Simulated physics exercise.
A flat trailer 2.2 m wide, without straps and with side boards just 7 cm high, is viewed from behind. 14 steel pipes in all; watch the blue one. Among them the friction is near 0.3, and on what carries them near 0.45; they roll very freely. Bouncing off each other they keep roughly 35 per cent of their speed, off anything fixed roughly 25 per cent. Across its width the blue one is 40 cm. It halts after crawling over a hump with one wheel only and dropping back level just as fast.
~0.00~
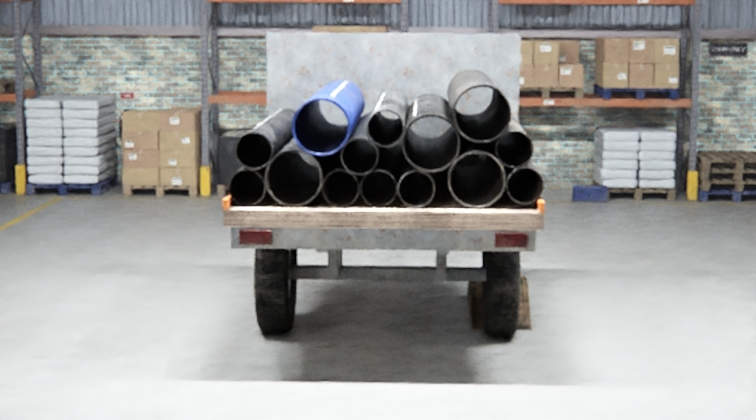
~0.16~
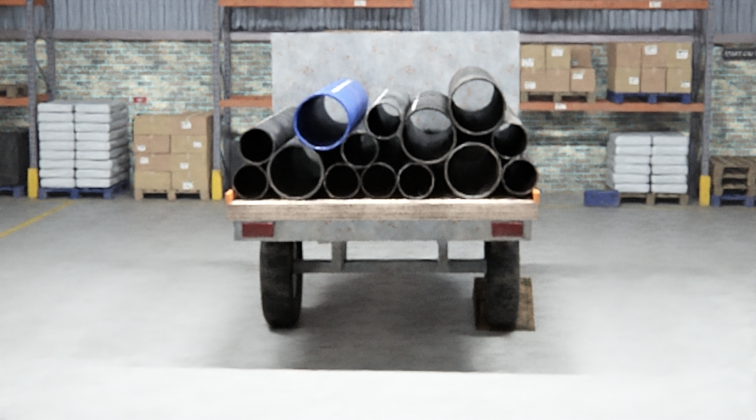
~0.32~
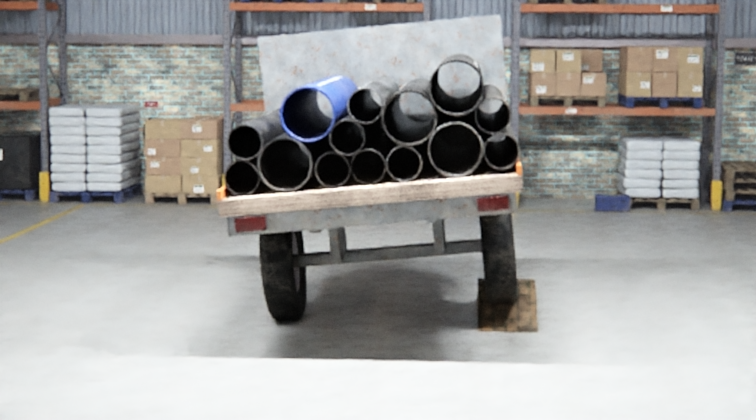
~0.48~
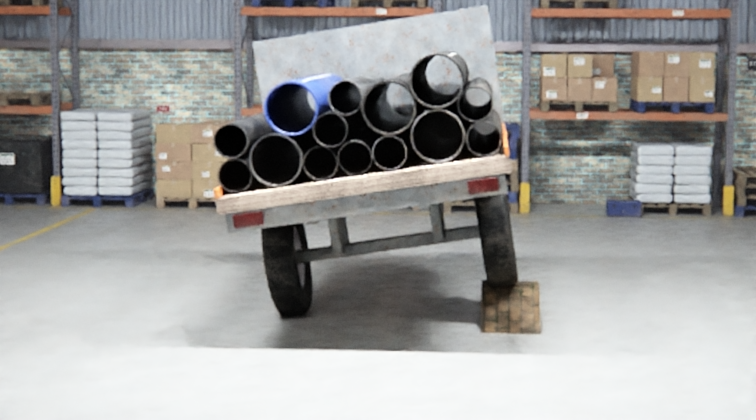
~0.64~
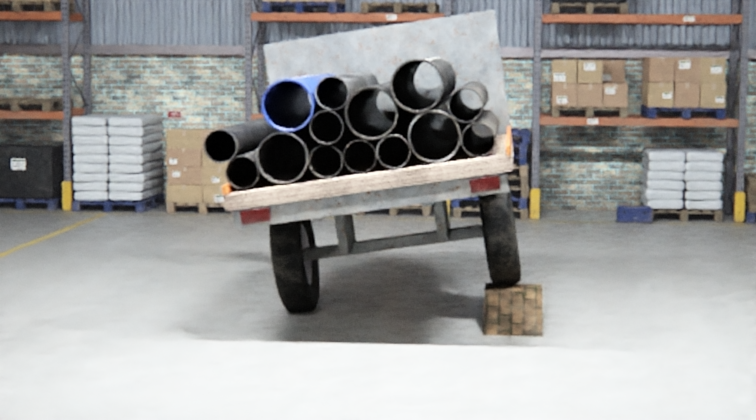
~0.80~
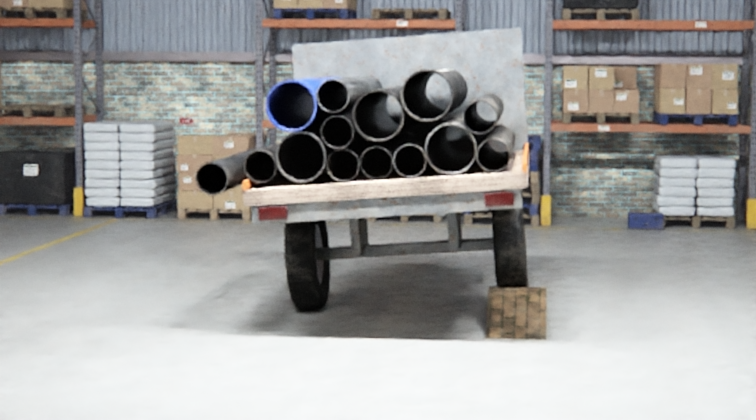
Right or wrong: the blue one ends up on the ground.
Right.
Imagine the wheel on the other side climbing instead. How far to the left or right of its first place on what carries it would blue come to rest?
Net shift: Near 5 cm right.
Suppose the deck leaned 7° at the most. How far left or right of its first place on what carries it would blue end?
I'd expect some 0 centimetres to the left.
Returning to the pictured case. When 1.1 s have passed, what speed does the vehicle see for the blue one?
Close to 0.6 m/s then.
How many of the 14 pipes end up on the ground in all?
I make it 4 exactly.
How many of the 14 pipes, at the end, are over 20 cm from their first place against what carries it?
Total tallied: 5.
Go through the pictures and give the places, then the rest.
In the first frame, blue (321, 127); 7 of the 14 make up the bottom layer.
In the second frame, blue (322, 122); the deck is a shade lower on the left.
In the third frame, blue (307, 114); the deck slopes 6° down to the left.
In the fourth frame, blue (291, 109); the deck slopes 9° down to the left.
In the fifth frame, blue (288, 106); the deck slopes 9° down to the left.
In the sixth frame, blue (291, 106); the deck slopes 5° down to the left.
Then, 1.1 s in, blue is up on others, 15 cm from the left edge, rolling left; 1 of 14 is off.
Then, 1.5 s in, blue is dropping off the left side; 3 of 14 are off.
In the end (3.9 s), blue is on the ground to the left; 4 of 14 are off.
